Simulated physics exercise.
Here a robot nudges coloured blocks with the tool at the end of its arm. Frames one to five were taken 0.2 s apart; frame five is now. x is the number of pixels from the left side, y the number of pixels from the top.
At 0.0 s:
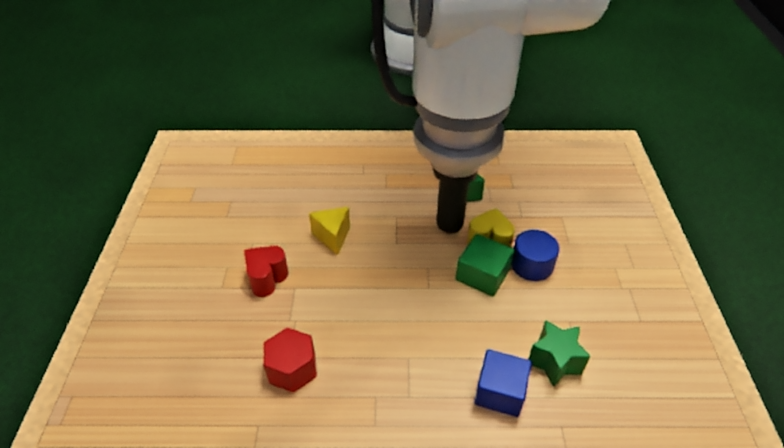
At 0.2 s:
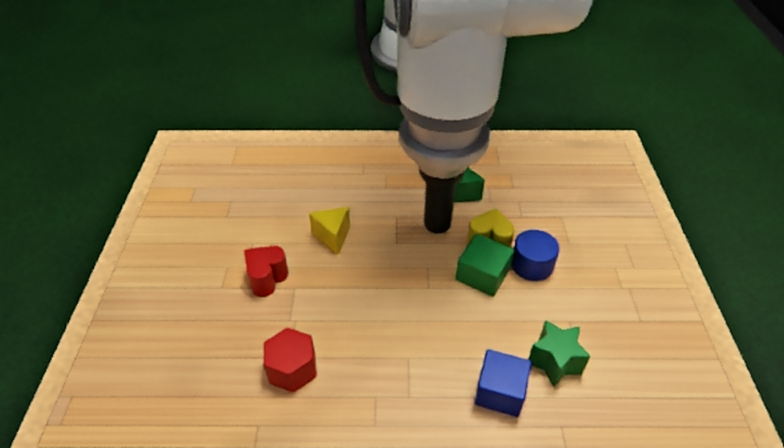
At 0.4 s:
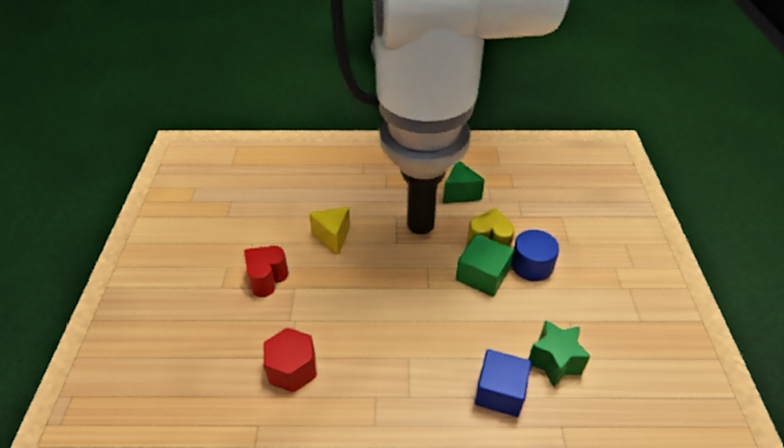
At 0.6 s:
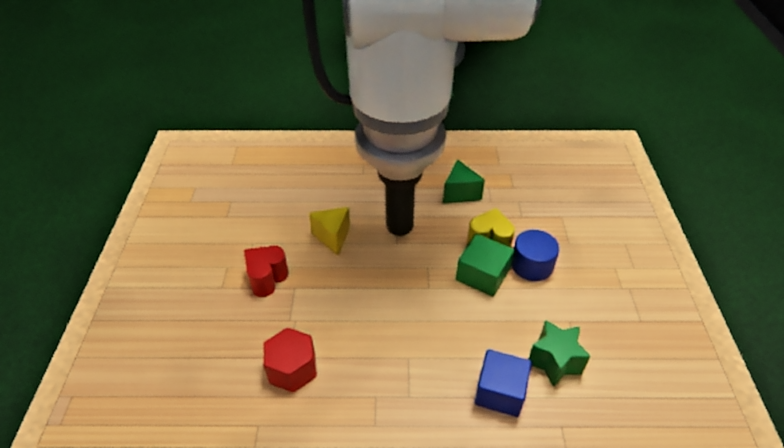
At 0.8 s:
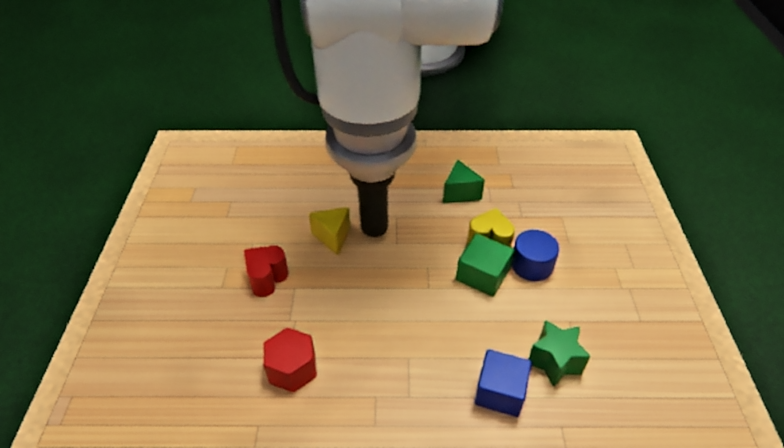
Robot arm with a black tool sliding steadily left across a wooden board, passing between scattered coloured blocks that stay still.
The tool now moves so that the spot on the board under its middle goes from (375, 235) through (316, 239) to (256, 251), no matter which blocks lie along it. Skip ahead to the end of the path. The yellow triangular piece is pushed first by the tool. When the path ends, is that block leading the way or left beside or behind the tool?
The tool still pushes it.
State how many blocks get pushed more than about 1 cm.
I count one.
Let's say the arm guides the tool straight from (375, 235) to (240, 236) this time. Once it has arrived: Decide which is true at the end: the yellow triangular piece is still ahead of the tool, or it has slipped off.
Lost on the way.
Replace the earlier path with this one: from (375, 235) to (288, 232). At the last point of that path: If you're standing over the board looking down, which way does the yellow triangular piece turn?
The turn is anti-clockwise.
The first path, step by step. One third of the way, tool at (334, 230); yellow triangular piece at (305, 221), turned 25° anticlockwise.
Two thirds of the way, tool at (294, 236); yellow triangular piece at (264, 227), turned 30° anticlockwise.
At the end, tool at (254, 244); red heart not moved; yellow triangular piece at (222, 235), turned 25° anticlockwise.
